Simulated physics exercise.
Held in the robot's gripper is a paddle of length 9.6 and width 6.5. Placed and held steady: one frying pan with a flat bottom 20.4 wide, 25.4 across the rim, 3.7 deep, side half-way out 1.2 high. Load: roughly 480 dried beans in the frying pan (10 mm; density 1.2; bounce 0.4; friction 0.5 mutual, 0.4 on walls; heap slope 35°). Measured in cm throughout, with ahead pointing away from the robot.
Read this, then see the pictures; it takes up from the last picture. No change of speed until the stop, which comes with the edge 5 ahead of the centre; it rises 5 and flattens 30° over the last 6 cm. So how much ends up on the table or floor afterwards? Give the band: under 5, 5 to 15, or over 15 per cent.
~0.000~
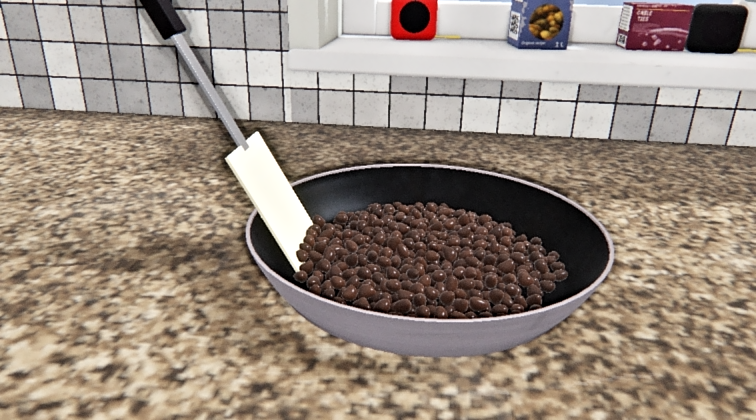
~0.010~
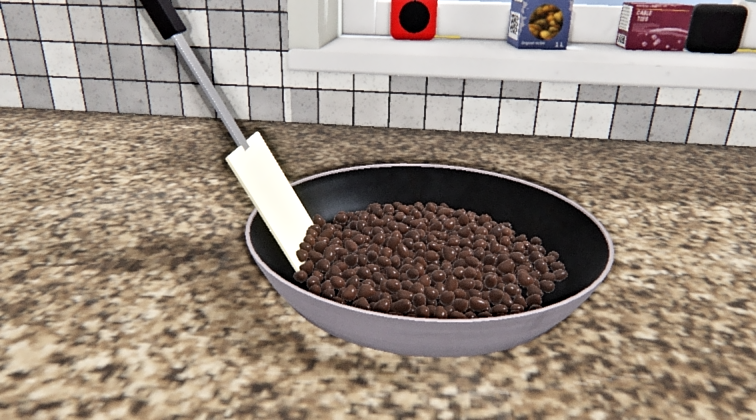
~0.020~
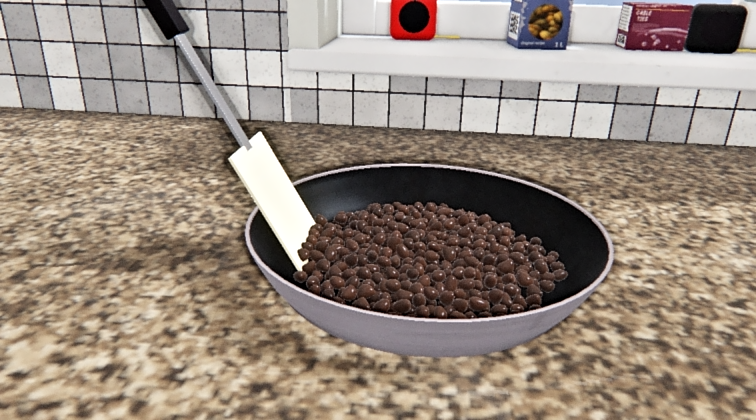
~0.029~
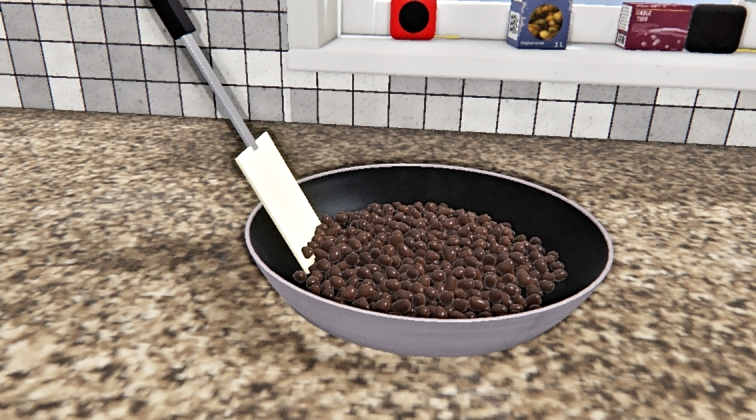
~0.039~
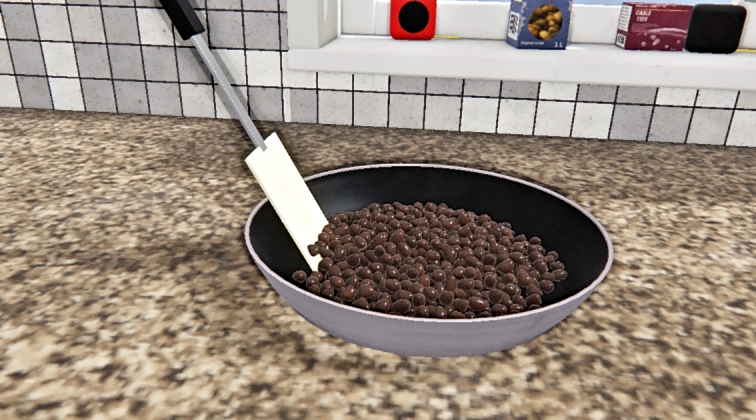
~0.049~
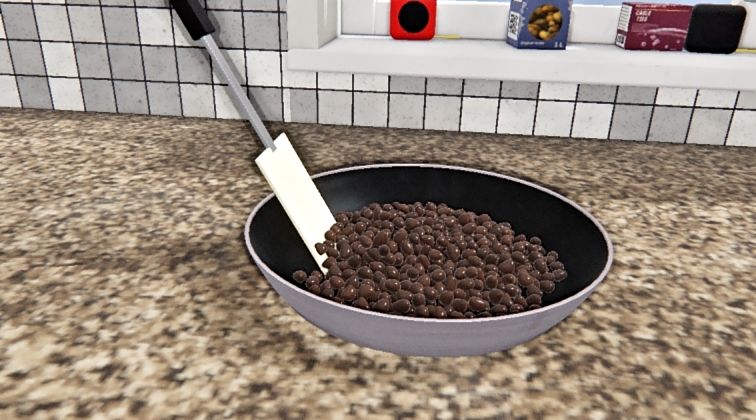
Under 5 per cent.
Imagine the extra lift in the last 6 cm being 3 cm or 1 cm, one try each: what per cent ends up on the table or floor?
Near 0 and 0 percent respectively.
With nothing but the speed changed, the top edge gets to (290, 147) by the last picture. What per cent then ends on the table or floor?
10 %.
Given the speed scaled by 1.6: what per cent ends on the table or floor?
Around 5 percent would finish on the table or floor.
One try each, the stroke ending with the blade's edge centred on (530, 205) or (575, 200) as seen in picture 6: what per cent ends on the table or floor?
Estimates, in order: 5 % and 10 %.
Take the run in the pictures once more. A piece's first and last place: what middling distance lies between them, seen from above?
Some 3 cm.
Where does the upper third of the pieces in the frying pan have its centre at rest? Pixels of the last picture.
It is centred near (521, 251).
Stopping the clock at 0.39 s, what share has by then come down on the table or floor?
Roughly 0 percent.
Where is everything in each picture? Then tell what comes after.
The paddle top edge at (242, 144), sloping 61°; upper third of the load around (415, 247), from x 300 to 560, top at y 205; 479 in the frying pan, in the first picture.
The paddle top edge at (243, 144), sloping 61°; upper third of the load around (415, 247), from x 300 to 560, top at y 205, in the second picture.
The paddle top edge at (245, 144), sloping 61°; upper third of the load around (412, 245), from x 300 to 560, top at y 205, in the third picture.
The paddle top edge at (252, 145), sloping 61°; upper third of the load around (412, 244), from x 300 to 560, top at y 205, in the fourth picture.
The paddle top edge at (261, 145), sloping 61°; upper third of the load around (413, 244), from x 300 to 560, top at y 205, in the fifth picture.
The paddle top edge at (270, 146), sloping 61°; upper third of the load around (418, 242), from x 300 to 560, top at y 205; 479 in the frying pan, in the sixth picture.
After 0.10 s, sloping 61°, highest piece 4 above the table; 479 in the frying pan.
After 0.16 s, sloping 49°, highest piece 5 above the table; 479 in the frying pan.
After 0.39 s, sloping 31°, highest piece 4 above the table; 476 in the frying pan, 3 on the table or floor.
After 1.44 s, sloping 31°, highest piece 4 above the table; 476 in the frying pan, 3 on the table or floor.
In the end, 476 in the frying pan, 3 on the table or floor. That is 1 % on the table or floor.
